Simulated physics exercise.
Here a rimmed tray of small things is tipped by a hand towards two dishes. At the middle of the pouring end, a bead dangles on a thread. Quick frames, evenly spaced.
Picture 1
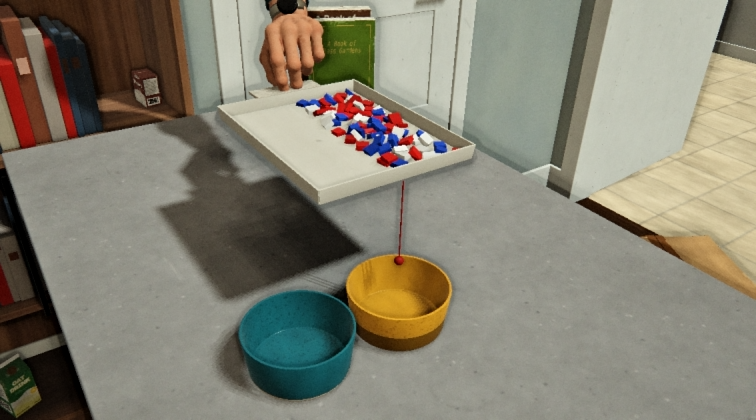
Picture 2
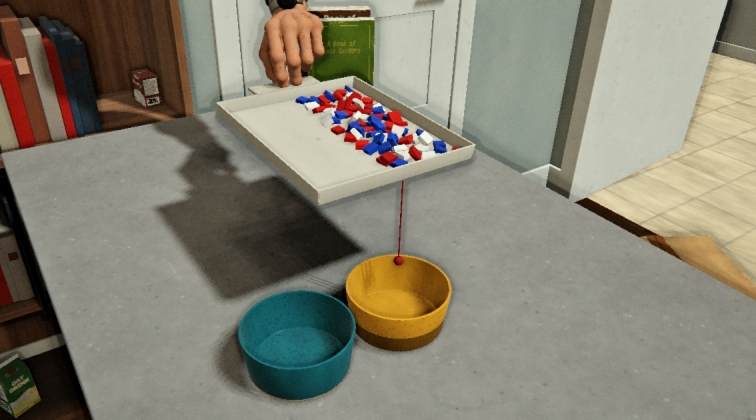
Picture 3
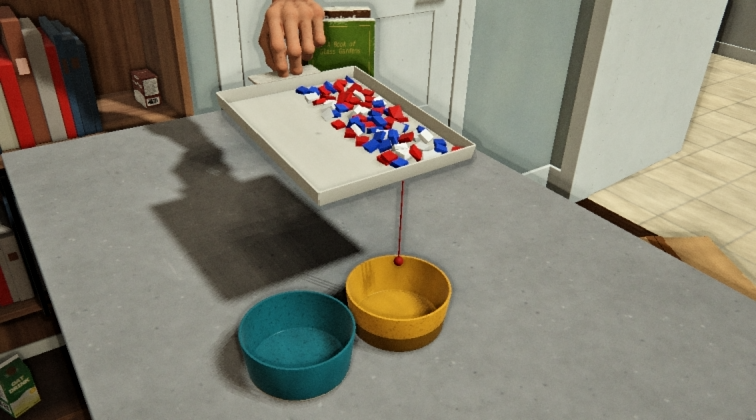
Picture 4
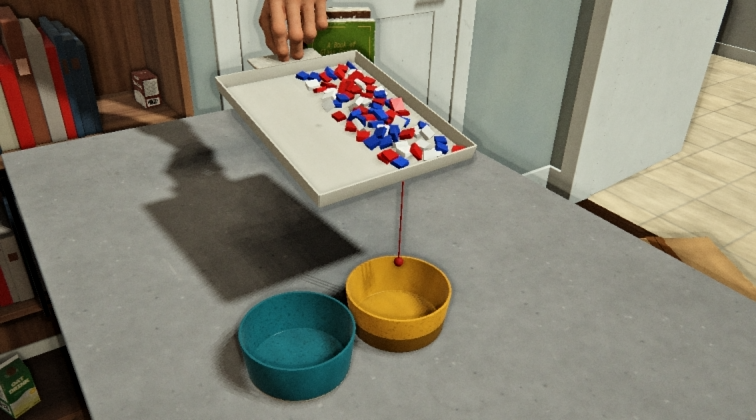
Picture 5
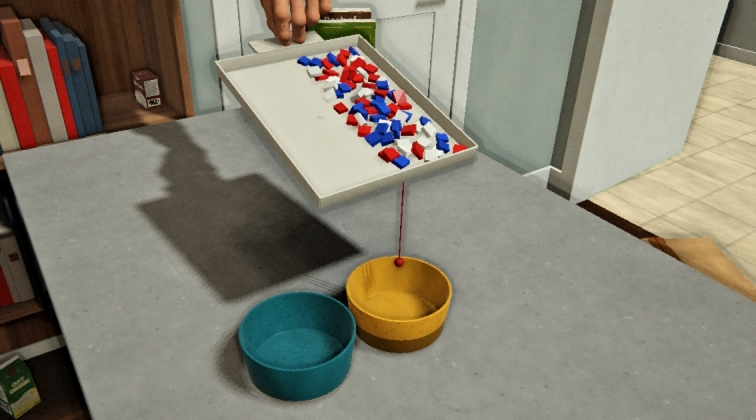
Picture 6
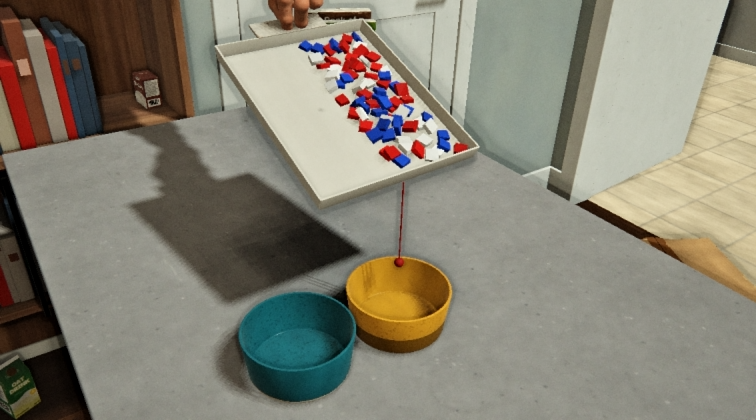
The footage shows a hand raising the far end of a white rimmed tray of red, white and blue pieces, gradually tilting it above a teal dish and a yellow dish, while a red bead hangs from its near edge.
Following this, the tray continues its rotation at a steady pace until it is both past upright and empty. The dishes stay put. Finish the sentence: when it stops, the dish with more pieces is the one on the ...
Right.
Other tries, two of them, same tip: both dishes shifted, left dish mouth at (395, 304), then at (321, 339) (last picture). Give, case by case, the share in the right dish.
Roughly 20% on the first try and 50% on the second.
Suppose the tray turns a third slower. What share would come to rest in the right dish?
It would come out near 50 per cent.
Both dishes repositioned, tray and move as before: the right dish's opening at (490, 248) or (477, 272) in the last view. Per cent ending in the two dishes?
First about 40, then 80 per cent.
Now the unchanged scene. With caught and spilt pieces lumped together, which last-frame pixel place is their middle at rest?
About (416, 331).
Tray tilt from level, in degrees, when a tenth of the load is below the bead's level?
At roughly 80°.
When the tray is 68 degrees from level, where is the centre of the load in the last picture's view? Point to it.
Close to (412, 154).
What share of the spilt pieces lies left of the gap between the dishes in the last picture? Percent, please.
Around 0 %.
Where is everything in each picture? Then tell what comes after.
The first frame shows corners of the pouring end (319, 189) and (473, 144), level; middle of the load (375, 127), mosaic tiles; left dish (327, 377); right dish (430, 329); bead on its thread (399, 261).
The second frame shows corners of the pouring end (319, 189) and (472, 144), level; middle of the load (374, 125).
The third frame shows corners of the pouring end (320, 191) and (473, 145), tipped barely, lowest at the left corner; middle of the load (375, 120).
The fourth frame shows corners of the pouring end (320, 193) and (474, 145), tipped a little, lowest at the left corner; middle of the load (376, 112).
The fifth frame shows corners of the pouring end (321, 196) and (476, 146), tipped clearly, lowest at the left corner; middle of the load (378, 105).
The sixth frame shows corners of the pouring end (322, 198) and (477, 146), tipped clearly, lowest at the left corner; middle of the load (380, 98); left dish (327, 379); right dish (430, 331).
Just after the last frame, tray tipped steeply; almost all on the tray; just a few in the air.
A moment on, tray tipped past a quarter turn; roughly a quarter on the tray; about a tenth in the left dish; roughly a quarter in the right dish; roughly a quarter outside both; roughly a quarter in the air.
Further on, tray tipped past a quarter turn; about a tenth in the left dish; roughly a third in the right dish; roughly half outside both.
When it is over, tray tipped past a quarter turn; about a tenth in the left dish; roughly a third in the right dish; roughly half outside both.
